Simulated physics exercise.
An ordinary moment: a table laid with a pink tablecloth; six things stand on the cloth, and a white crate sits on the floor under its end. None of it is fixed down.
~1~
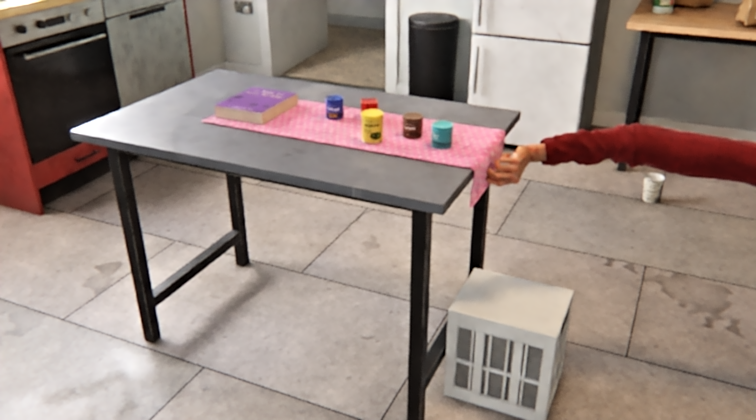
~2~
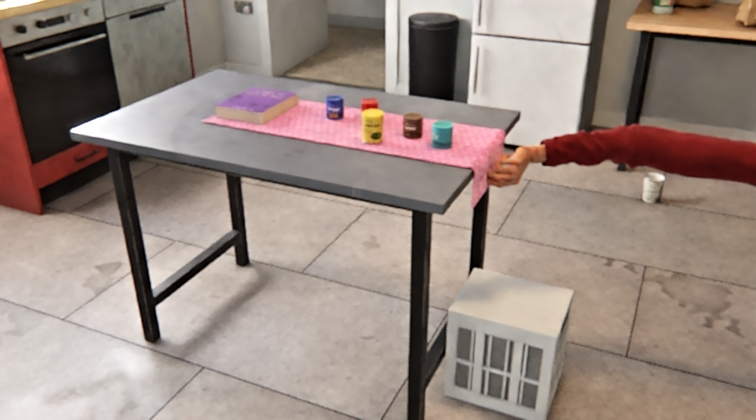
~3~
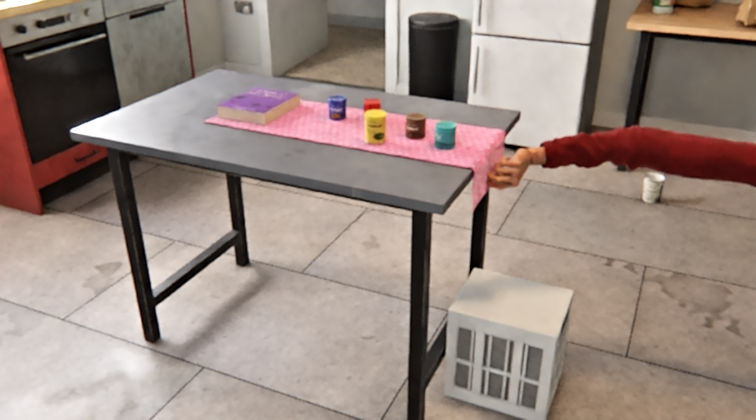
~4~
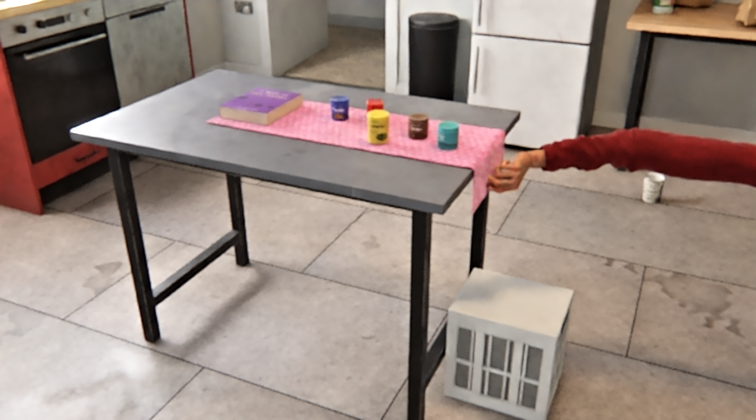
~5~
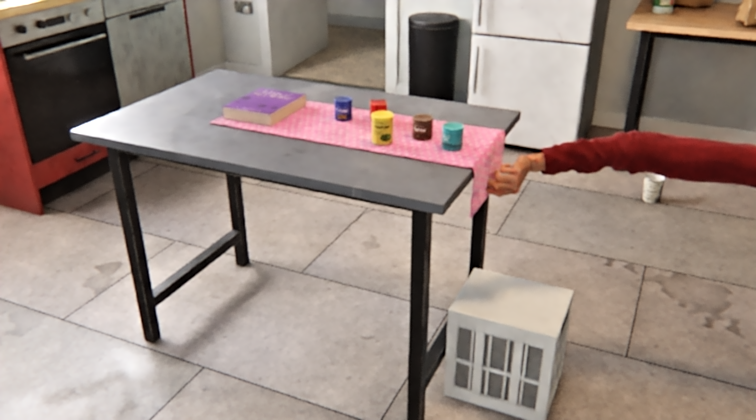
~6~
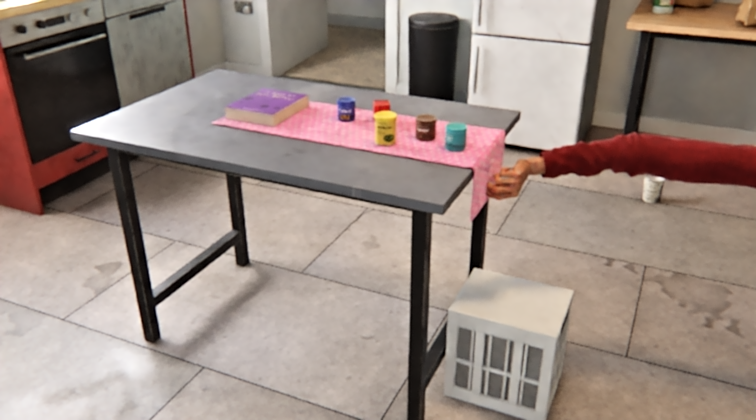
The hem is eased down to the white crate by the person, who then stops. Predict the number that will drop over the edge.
It sends three things down.
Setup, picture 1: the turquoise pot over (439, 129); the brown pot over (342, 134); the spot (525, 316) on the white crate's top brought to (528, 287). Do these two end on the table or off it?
The turquoise pot ends up off while the brown pot ends up on top.
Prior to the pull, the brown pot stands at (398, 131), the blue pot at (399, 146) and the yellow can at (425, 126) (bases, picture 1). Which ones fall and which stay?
Brown pot: Off. Blue pot: Off. Yellow can: Off.
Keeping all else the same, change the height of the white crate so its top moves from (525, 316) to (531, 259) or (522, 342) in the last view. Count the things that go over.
If so, 1 and 4.
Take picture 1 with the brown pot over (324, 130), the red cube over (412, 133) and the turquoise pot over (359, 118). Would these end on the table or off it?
The brown pot stays put; the red cube ends up off; the turquoise pot stays put.
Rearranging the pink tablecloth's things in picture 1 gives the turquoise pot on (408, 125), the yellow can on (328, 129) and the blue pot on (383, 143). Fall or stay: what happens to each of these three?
I reckon the turquoise pot takes a fall, the yellow can hangs on and the blue pot takes a fall.
Early on, hem near (485, 250); turquoise pot gone.
Midway, hem near (484, 282); turquoise pot and brown pot gone.
Finally, hem on the crate; turquoise pot, brown pot and yellow can gone. Over the edge go three.
